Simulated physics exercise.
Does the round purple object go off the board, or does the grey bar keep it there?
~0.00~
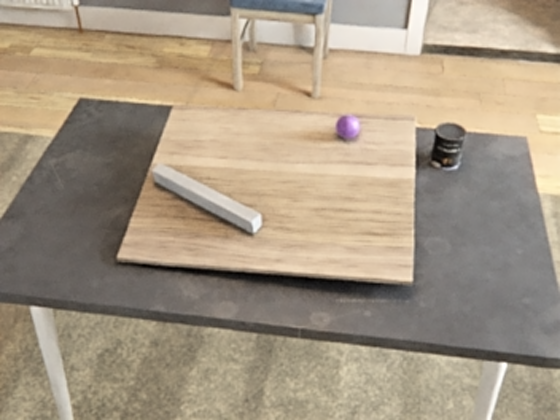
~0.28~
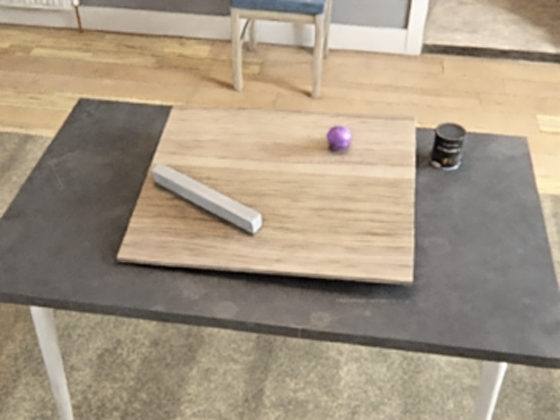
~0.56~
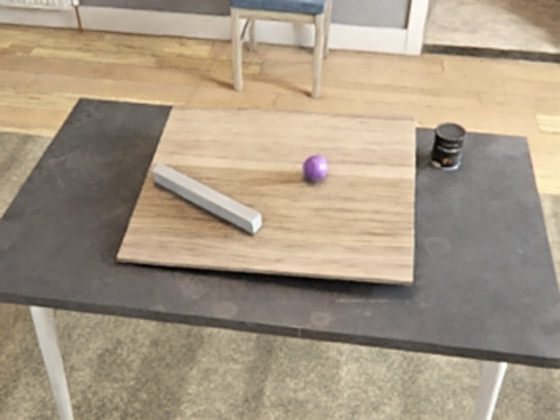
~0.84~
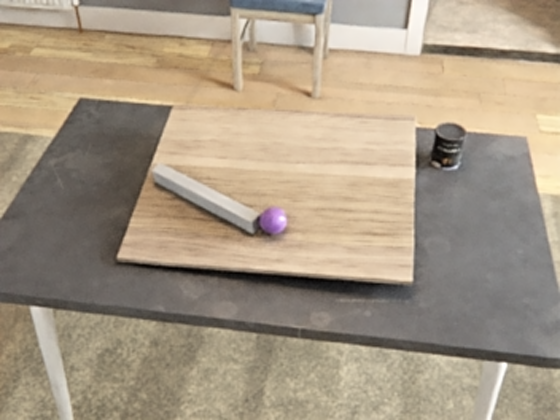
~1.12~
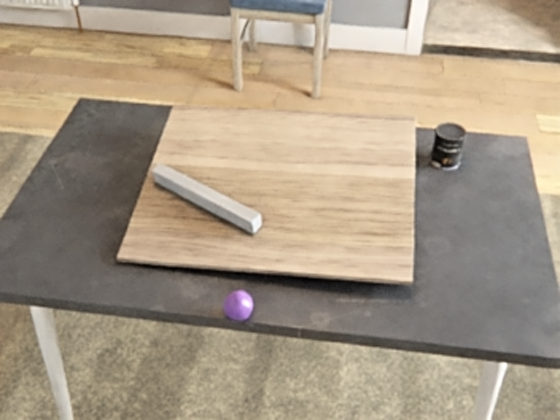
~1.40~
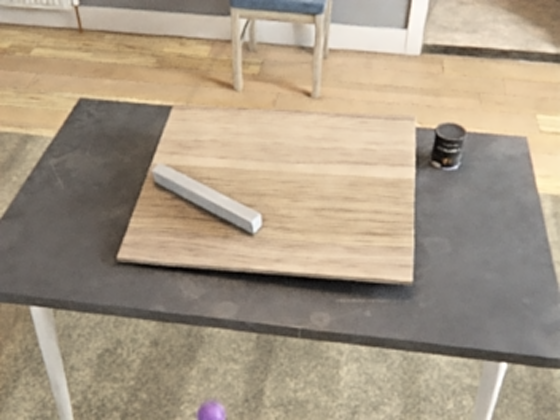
It goes off the board over the near side, passing the near end of the grey bar without being held.
